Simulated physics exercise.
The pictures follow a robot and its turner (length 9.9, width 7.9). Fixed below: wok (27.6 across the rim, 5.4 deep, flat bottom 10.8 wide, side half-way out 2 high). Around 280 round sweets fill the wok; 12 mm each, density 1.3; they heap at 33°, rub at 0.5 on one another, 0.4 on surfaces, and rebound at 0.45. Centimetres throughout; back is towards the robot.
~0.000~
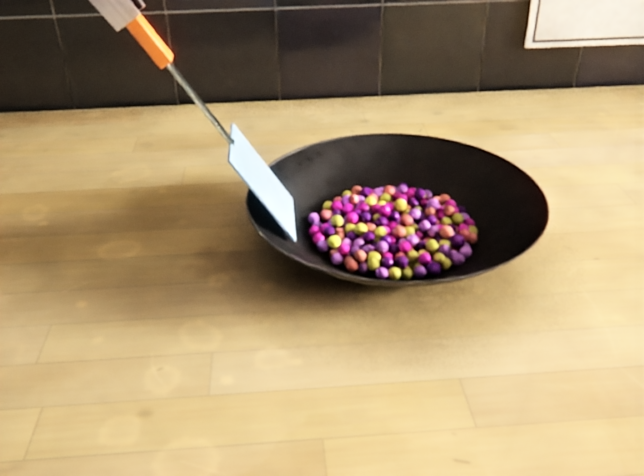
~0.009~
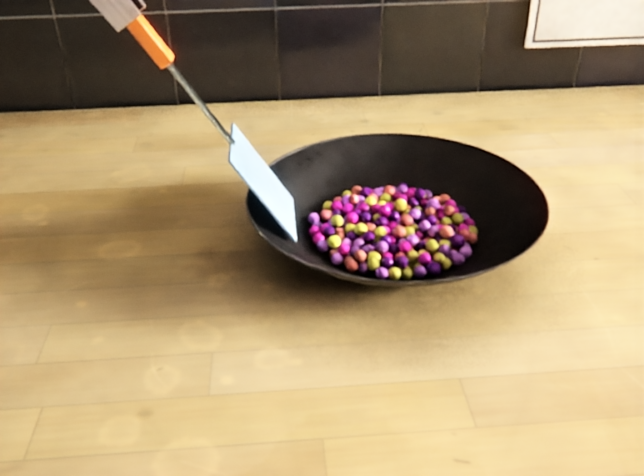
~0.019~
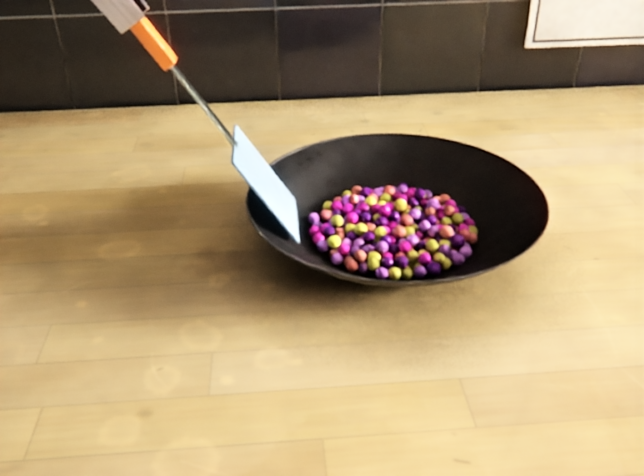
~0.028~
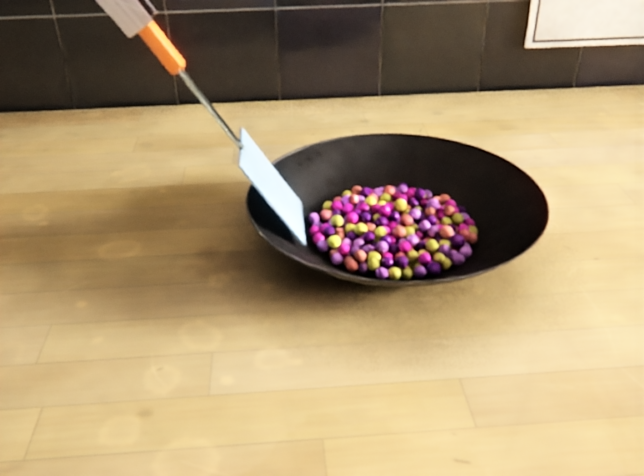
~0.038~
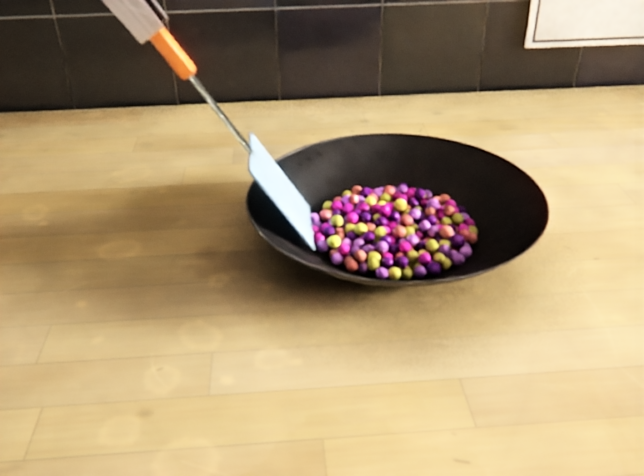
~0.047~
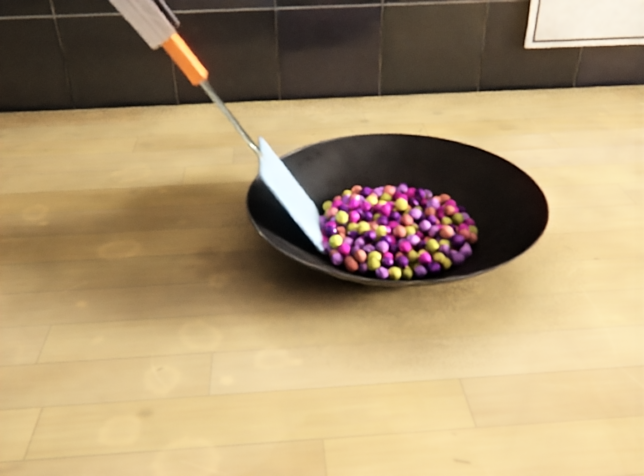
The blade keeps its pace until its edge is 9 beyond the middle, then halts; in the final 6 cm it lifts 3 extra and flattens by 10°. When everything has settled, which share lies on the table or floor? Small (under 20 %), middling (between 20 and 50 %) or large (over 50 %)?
On the table or floor the share is middling, between 20 and 50 %.
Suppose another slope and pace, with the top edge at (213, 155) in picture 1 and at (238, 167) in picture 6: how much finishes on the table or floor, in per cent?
Some 30 per cent.
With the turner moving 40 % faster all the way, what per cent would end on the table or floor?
It would be near 45 per cent.
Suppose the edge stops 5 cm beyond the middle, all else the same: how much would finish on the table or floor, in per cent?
In that case some 10 per cent.
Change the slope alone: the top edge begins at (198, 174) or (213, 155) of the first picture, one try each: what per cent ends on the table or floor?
Some 40 and 45 per cent.
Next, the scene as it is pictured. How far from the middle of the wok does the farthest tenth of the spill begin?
Some 50 cm.
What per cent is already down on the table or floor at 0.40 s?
Roughly 25 per cent.
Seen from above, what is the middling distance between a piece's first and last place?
Roughly 8 cm.
After 0.11 s, sloping 58°, highest piece 6 above the table; 282 in the wok.
After 0.17 s, sloping 56°, highest piece 9 above the table; 274 in the wok, 8 on the blade or in flight.
After 0.40 s, sloping 48°, highest piece 15 above the table; 178 in the wok, 72 on the table or floor, 32 on the blade or in flight.
After 1.45 s, sloping 48°, highest piece 4 above the table; 178 in the wok, 104 on the table or floor.
In the end, 178 in the wok, 104 on the table or floor. That is 37 % on the table or floor.
